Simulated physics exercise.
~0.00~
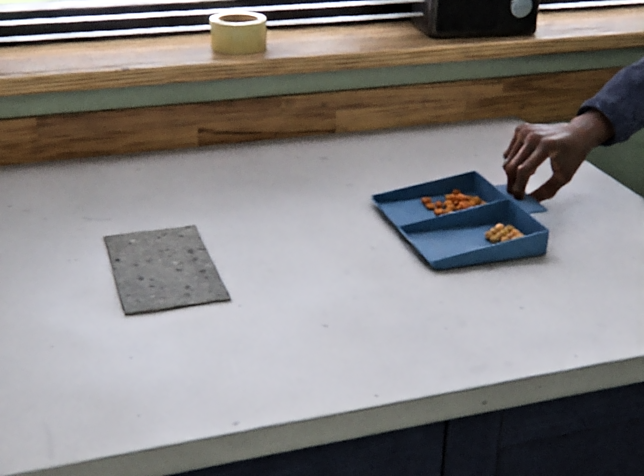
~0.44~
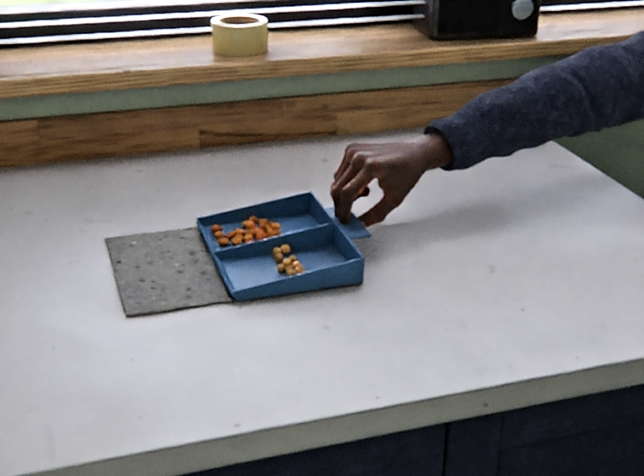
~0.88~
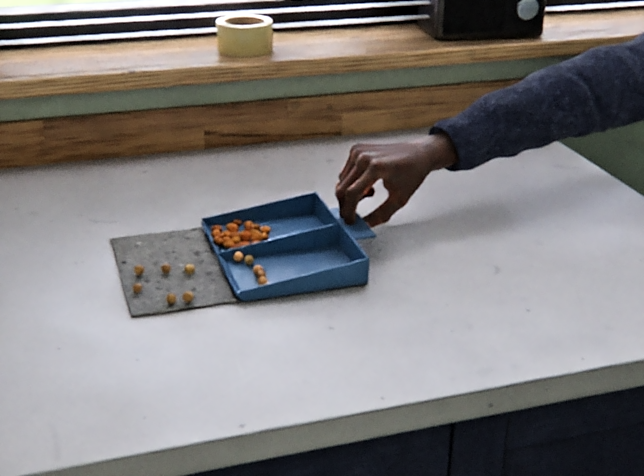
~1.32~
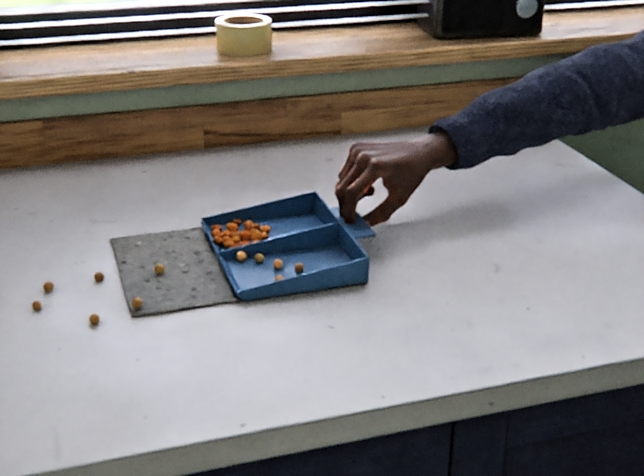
A blue two-part tray holding small orange and tan balls is pushed left across a white counter by a hand until it stops against a gray slab; several tan balls roll over the slab, some onto the counter beyond, while the orange ones stay inside.
